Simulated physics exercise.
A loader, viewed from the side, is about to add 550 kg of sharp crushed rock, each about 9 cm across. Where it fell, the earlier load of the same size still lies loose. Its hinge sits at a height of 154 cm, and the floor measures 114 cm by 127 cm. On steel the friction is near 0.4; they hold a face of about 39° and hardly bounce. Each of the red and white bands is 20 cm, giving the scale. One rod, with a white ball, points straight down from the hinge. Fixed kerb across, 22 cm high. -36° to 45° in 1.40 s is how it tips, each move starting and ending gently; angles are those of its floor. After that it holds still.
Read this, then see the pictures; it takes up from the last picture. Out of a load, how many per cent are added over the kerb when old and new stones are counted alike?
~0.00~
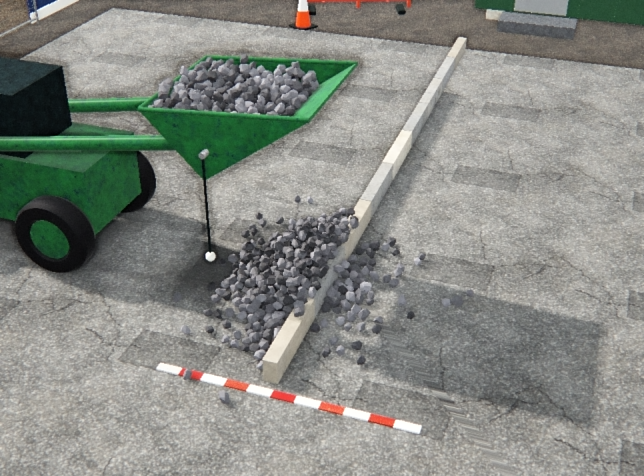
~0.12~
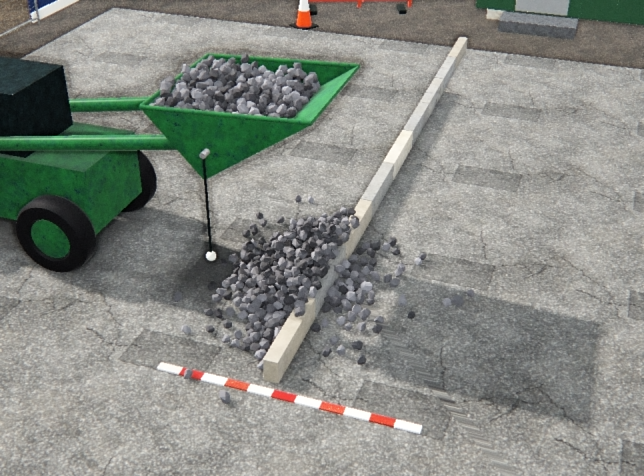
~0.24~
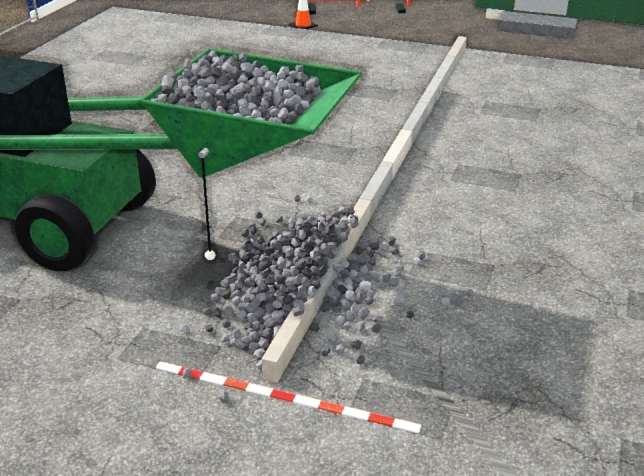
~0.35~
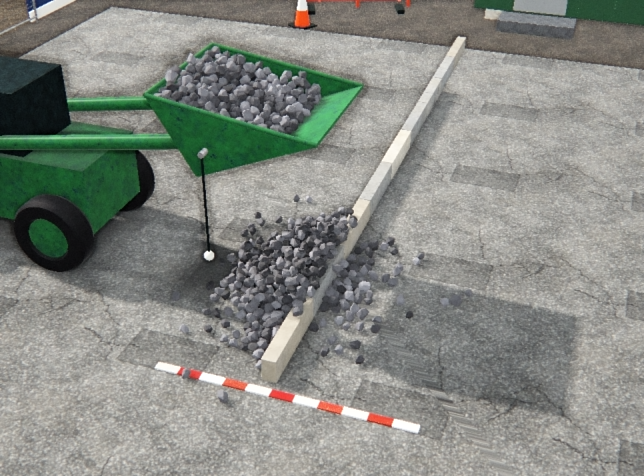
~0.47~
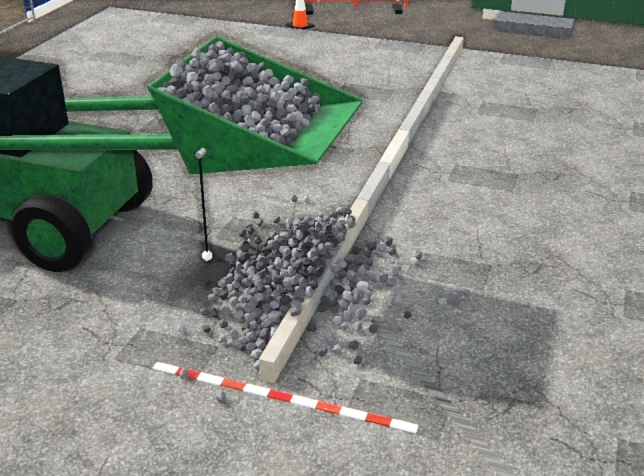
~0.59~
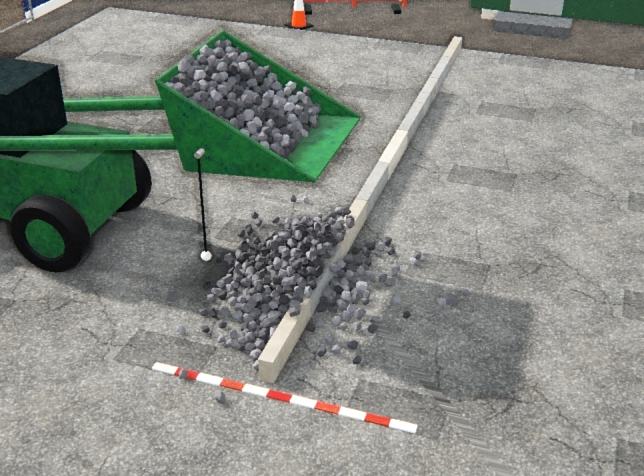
Around 89 per cent.
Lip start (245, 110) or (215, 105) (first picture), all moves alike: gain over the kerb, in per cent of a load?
I'd guess close to 10 per cent first and close to 0 per cent second.
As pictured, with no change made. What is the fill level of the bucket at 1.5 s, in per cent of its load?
Held: Around 55 % of the load.
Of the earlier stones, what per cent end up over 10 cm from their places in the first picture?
5 %.
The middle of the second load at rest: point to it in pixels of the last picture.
Near (369, 283).
After 1.0 s the floor is at 32°; in per cent of one load, 100 in the bucket, 88 on this side of the kerb, 12 over the kerb; the foremost stones are at (421, 293).
After 1.5 s the floor is at 45°; in per cent of one load, 54 in the bucket, 122 on this side of the kerb, 25 over the kerb; the foremost stones are at (421, 293).
After 1.9 s the floor is at 45°; in per cent of one load, 8 in the bucket, 116 on this side of the kerb, 76 over the kerb; the foremost stones are at (441, 294).
After 4.7 s the floor is at 45°; in per cent of one load, 0 in the bucket, 99 on this side of the kerb, 101 over the kerb; the foremost stones are at (502, 327). Net gain over the kerb, 89.
